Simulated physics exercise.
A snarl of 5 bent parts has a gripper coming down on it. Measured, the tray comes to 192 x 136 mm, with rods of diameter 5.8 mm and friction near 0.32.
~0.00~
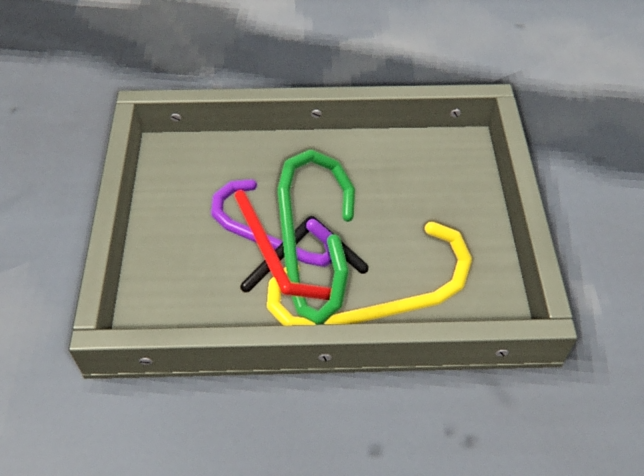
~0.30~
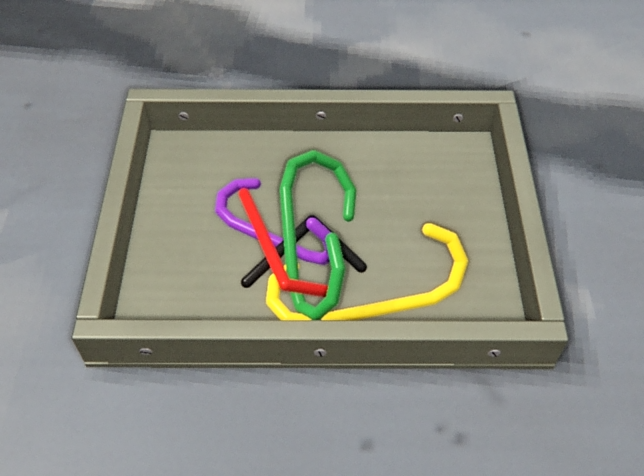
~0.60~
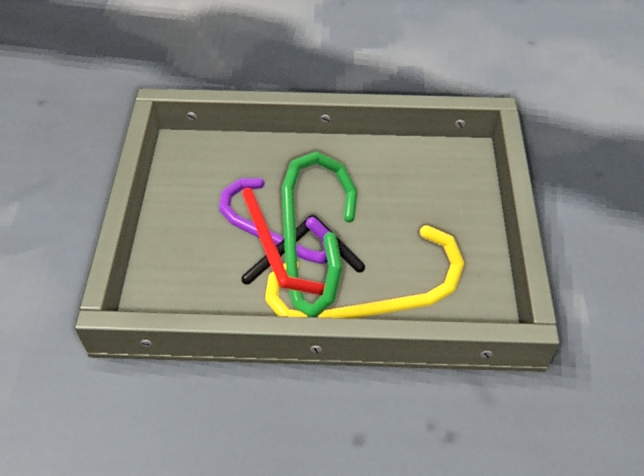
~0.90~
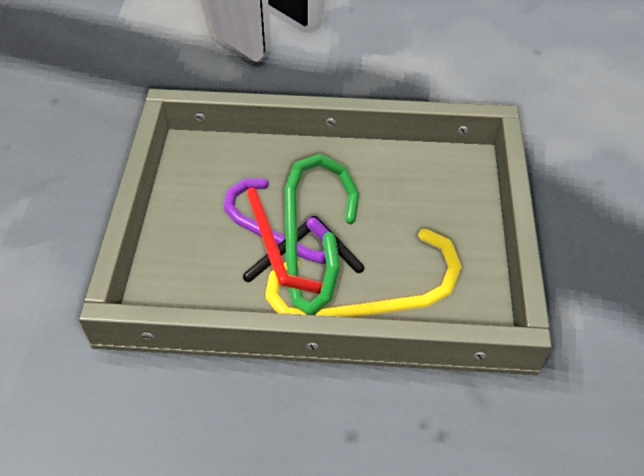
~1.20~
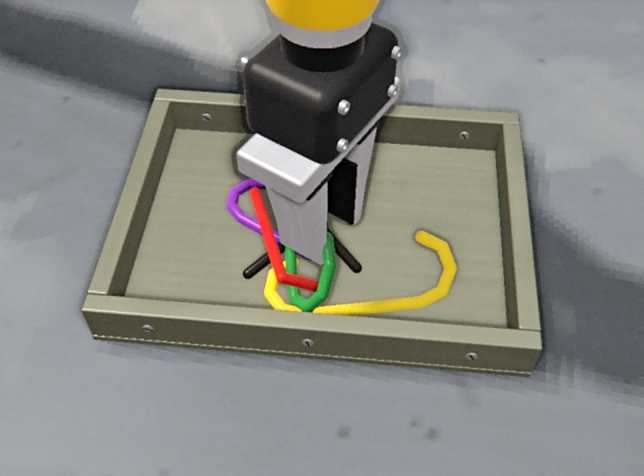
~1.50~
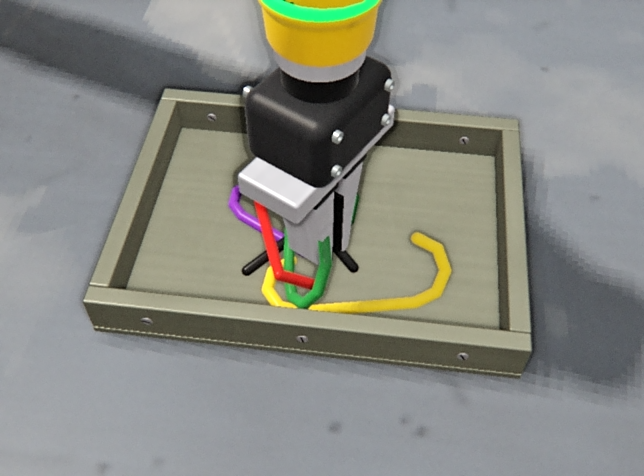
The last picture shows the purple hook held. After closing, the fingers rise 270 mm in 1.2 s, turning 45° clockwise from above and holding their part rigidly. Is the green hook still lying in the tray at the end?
No. It gets hoisted as well.
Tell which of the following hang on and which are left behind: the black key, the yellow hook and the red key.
One by one: Black key comes along, then yellow hook does not come, then red key does not come.
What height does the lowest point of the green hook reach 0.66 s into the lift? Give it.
Height: Approx. 80 mm.
By 1.86 s, lowest point more than 20 mm over the tray floor, purple hook 58 mm, black key 28 mm.
By 2.16 s, lowest point more than 20 mm over the tray floor, purple hook 159 mm, black key 123 mm, green hook 80 mm.
By 2.70 s, lowest point more than 20 mm over the tray floor, purple hook 273 mm, black key 234 mm, green hook 192 mm.
Finally, hanging purple hook 273 mm, black key 234 mm, green hook 191 mm; the other 2 are down.
